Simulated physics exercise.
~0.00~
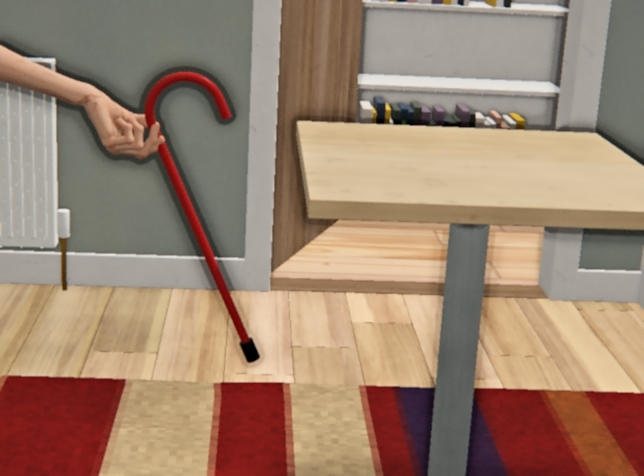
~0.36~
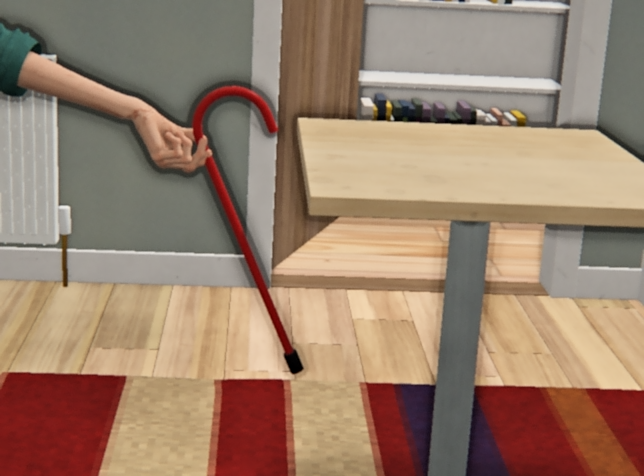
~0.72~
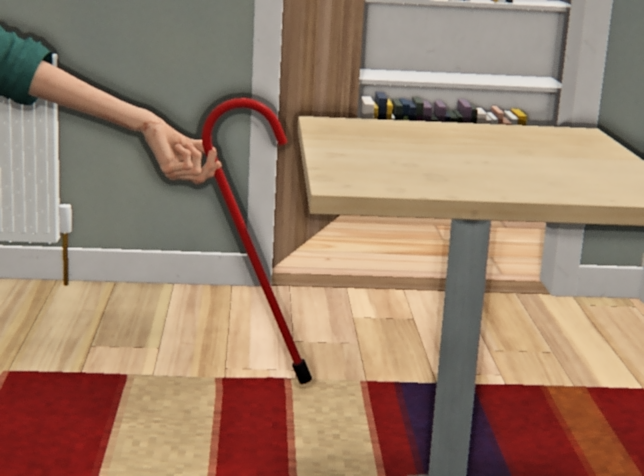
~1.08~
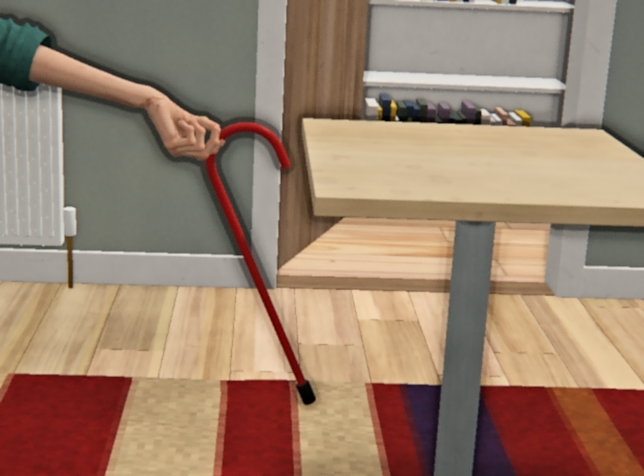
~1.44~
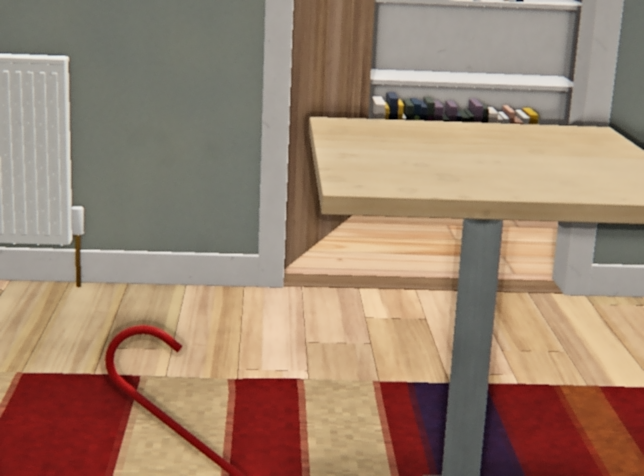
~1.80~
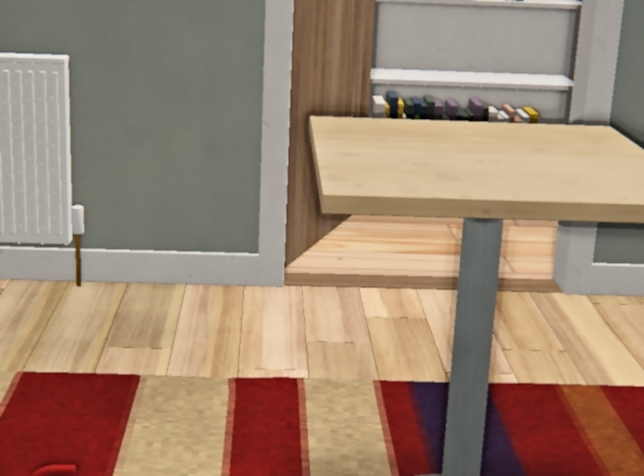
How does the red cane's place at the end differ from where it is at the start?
At the start the red cane is held up by a hand to the left of the table. At the end it is much lower and further left, with only a small part showing at the bottom left of the view.
